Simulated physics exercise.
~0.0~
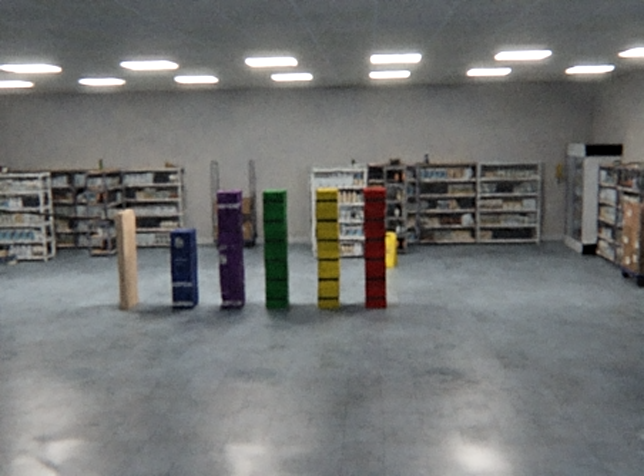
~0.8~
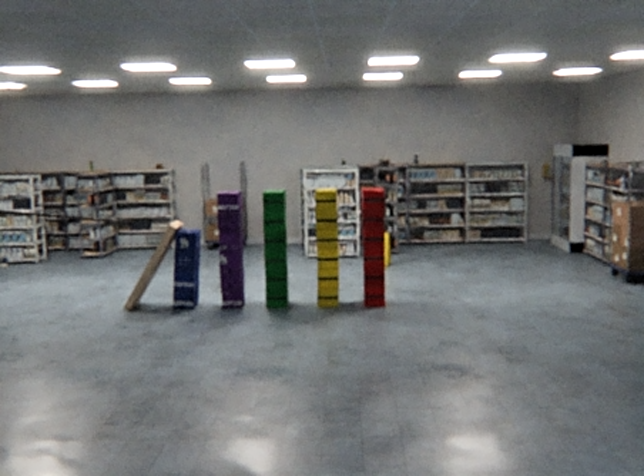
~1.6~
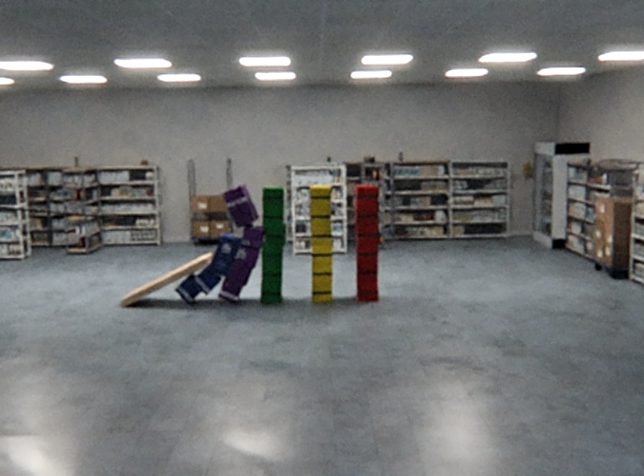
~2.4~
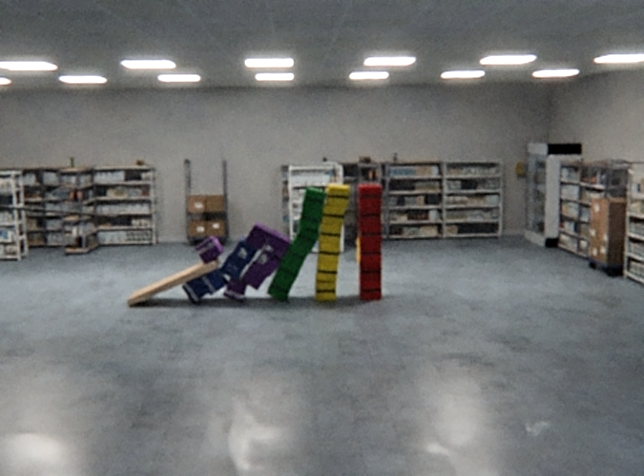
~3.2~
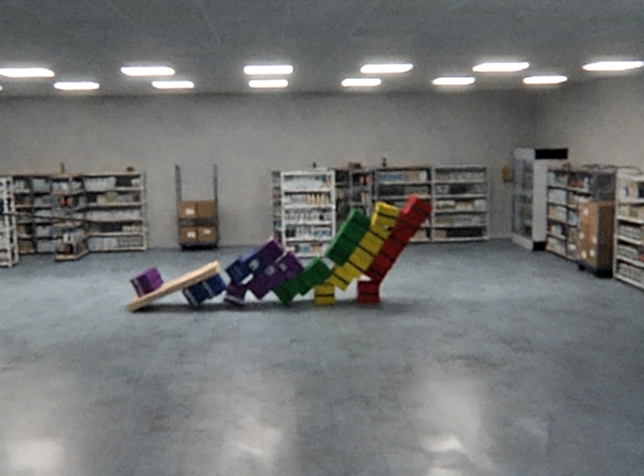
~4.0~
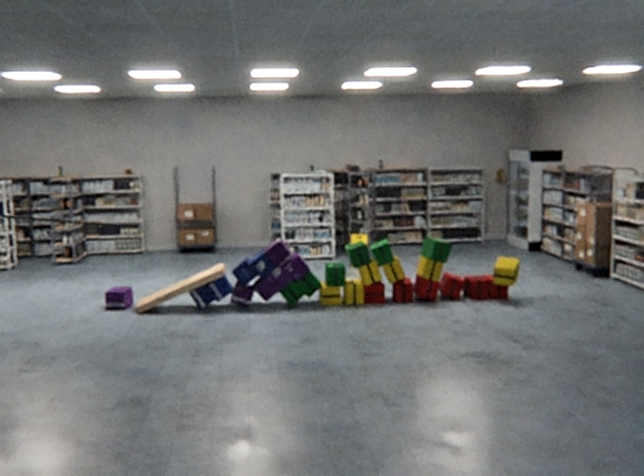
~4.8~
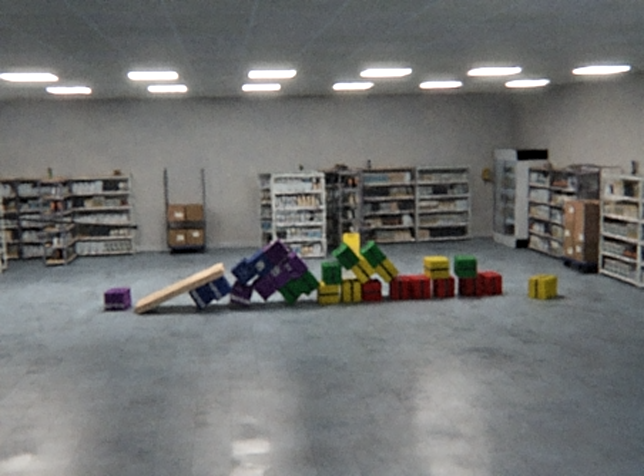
Six tall uprights stand in a row across the grey floor of a storeroom, seen from the front at a distance, with loaded shelves along the back wall. From left to right they are a pale board and stacks of blue, purple, green, yellow and red cartons. The board tips right onto the blue stack, which buckles into the purple one. The green, yellow and red stacks lean over in turn and break apart, while a purple carton drops to the far left. Finally the board rests slanted against a low, jumbled line of cartons, with one yellow carton lying apart at right.
